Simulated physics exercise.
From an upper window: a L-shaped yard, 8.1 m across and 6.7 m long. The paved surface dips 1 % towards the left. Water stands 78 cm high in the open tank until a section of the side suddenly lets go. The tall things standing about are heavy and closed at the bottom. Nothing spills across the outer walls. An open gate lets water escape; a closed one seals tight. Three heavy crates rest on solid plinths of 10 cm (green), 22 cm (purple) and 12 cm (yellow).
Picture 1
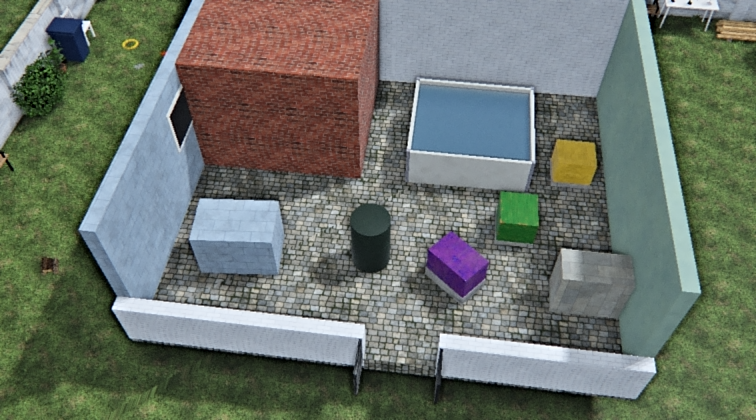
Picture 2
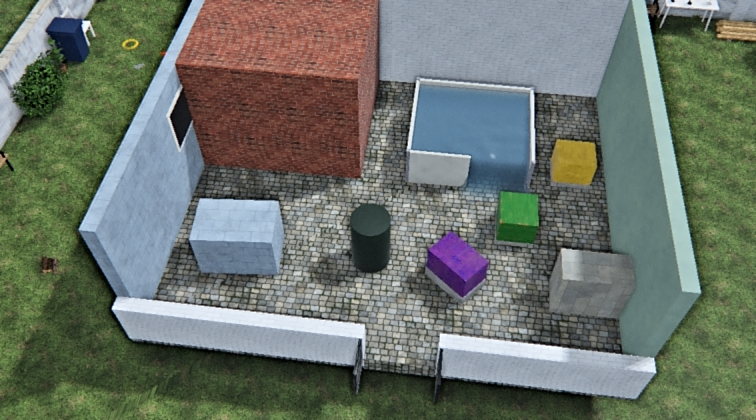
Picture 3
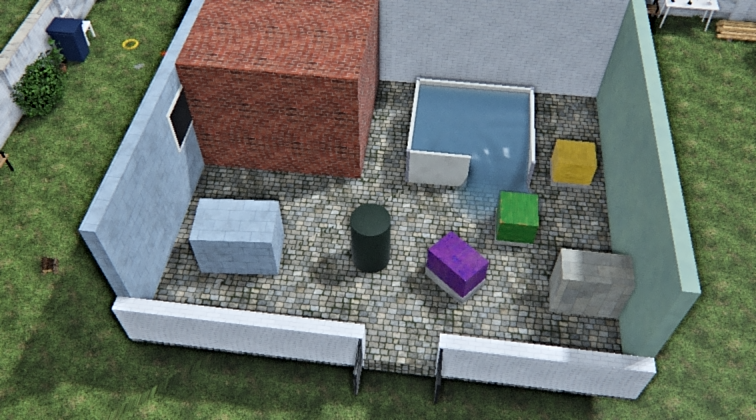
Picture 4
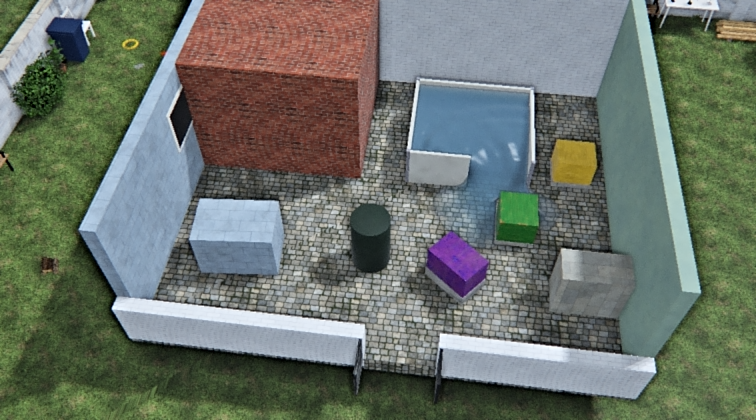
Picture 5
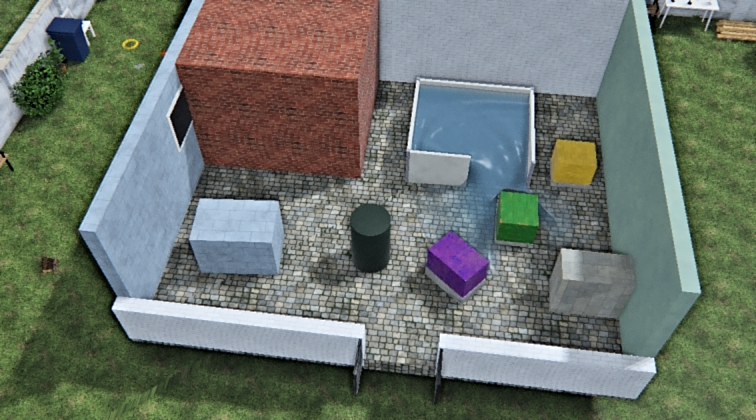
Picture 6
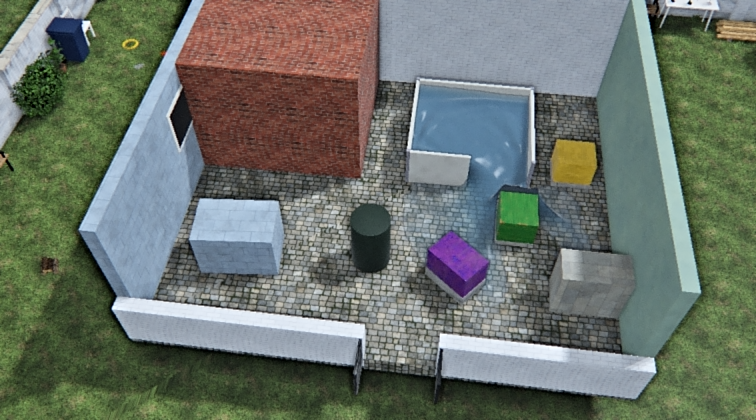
At the start, a white-walled tank of still water stands whole in a paved yard among coloured blocks and a dark cylinder. Then a gap opens at the right of its front wall and water pours out, spreading over the paving around the green block and towards the purple one.
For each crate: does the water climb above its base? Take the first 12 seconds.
One by one: The green crate is wetted; the purple crate gets wet; the yellow crate is soaked.
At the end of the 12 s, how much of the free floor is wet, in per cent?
Some 100 per cent of it.
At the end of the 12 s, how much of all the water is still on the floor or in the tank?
About 90 per cent.
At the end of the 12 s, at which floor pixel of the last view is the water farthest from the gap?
At about (146, 321).
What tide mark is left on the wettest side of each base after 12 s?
In cm: Green 74, purple 40, yellow 19.
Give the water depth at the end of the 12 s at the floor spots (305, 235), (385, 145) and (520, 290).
About 10, 4 and 7 cm.
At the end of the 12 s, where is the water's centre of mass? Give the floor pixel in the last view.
At about (379, 221).
A moment later water covers 25 % of the floor and is deepest (62 cm) near (505, 208); green plinth reached, purple plinth reached, yellow plinth reached.
Soon after water covers 45 % of the floor and is deepest (45 cm) near (505, 208); green plinth reached, purple plinth reached, yellow plinth reached.
Next water covers 75 % of the floor and is deepest (32 cm) near (455, 257); green plinth reached, purple plinth reached, yellow plinth reached.
Later on water covers 95 % of the floor and is deepest (18 cm) near (252, 184); green plinth reached, purple plinth reached, yellow plinth reached.
At the end water covers 100 % of the floor and is deepest (18 cm) near (202, 173); highest at the green plinth 74 cm, highest at the purple plinth 40 cm, highest at the yellow plinth 19 cm.
